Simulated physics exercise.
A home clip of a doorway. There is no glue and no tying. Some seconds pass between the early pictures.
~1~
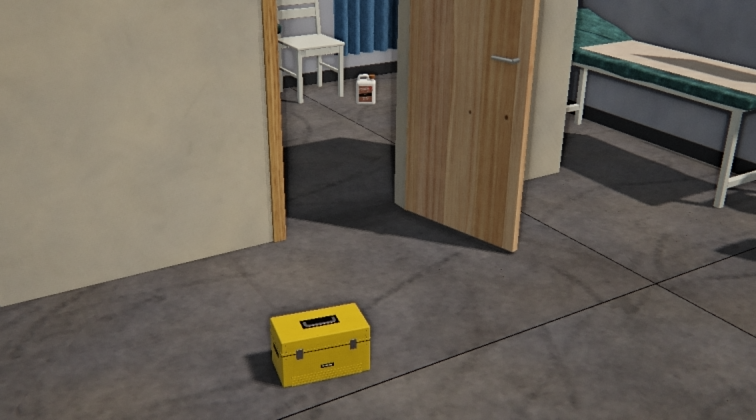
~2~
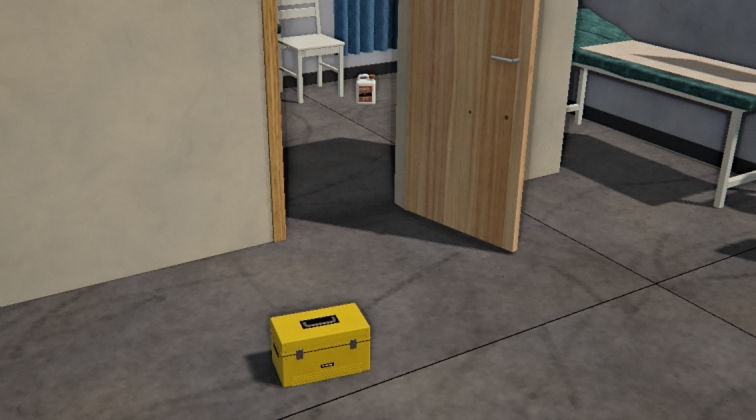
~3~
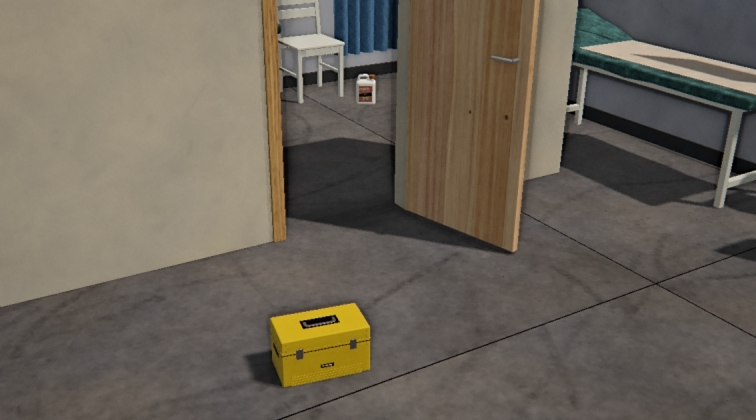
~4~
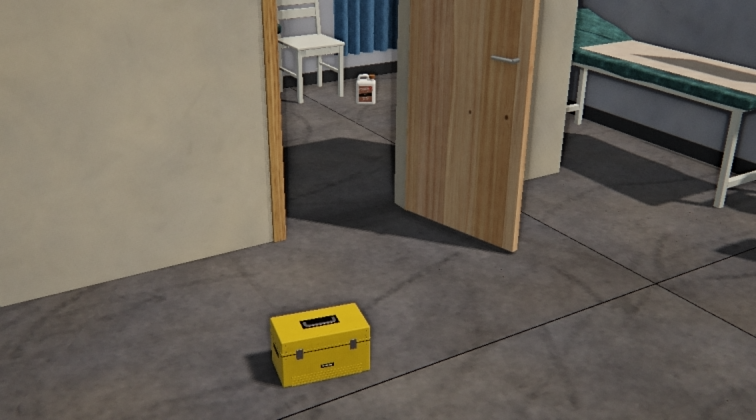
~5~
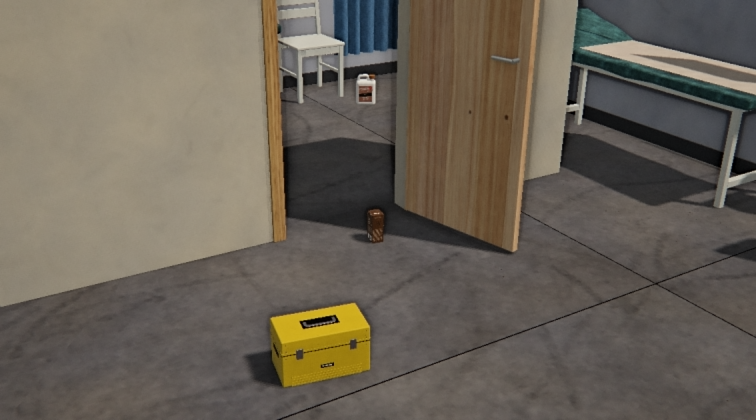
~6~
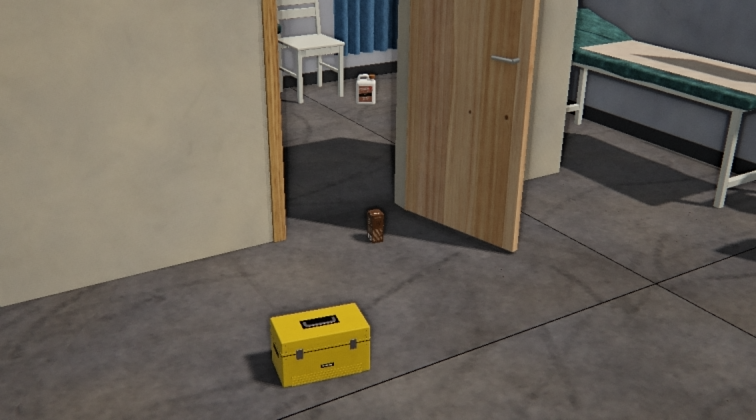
At first, a yellow toolbox sits on the grey floor in front of a wide-open wooden door, with a white chair and a small container visible beyond the doorway. Nothing moves for a while, then a small brown carton appears in the doorway beside the still door and stays in place.
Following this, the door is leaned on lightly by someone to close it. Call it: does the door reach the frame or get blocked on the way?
It reaches the frame.
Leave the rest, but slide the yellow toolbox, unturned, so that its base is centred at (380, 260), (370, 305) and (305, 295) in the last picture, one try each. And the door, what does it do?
The door is obstructed in the first try, meets the jamb in the second and meets the jamb in the third.
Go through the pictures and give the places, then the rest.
In the first picture, door wide open and still; yellow toolbox (320, 344).
In the second picture, door wide open and still; yellow toolbox (320, 344).
In the third picture, door wide open and still; yellow toolbox (320, 344).
In the fourth picture, door wide open and still; yellow toolbox (320, 344).
In the fifth picture, door wide open and still; yellow toolbox (320, 344).
In the sixth picture, door wide open and still; brown carton (376, 226); yellow toolbox (320, 344).
Then, 1.00 s past the last view, door 79° open.
Then, 1.80 s past the last view, door 40° open; brown carton displaced a little near (372, 225).
Then, 2.10 s past the last view, door 24° open; brown carton displaced well along near (353, 221).
Then, 2.50 s past the last view, door 3° open; brown carton displaced well along near (336, 213).
Finally, door 0° open; moved from the start, brown carton; yellow toolbox still in place. Final places as the last picture's camera would see them, brown carton near (331, 210).
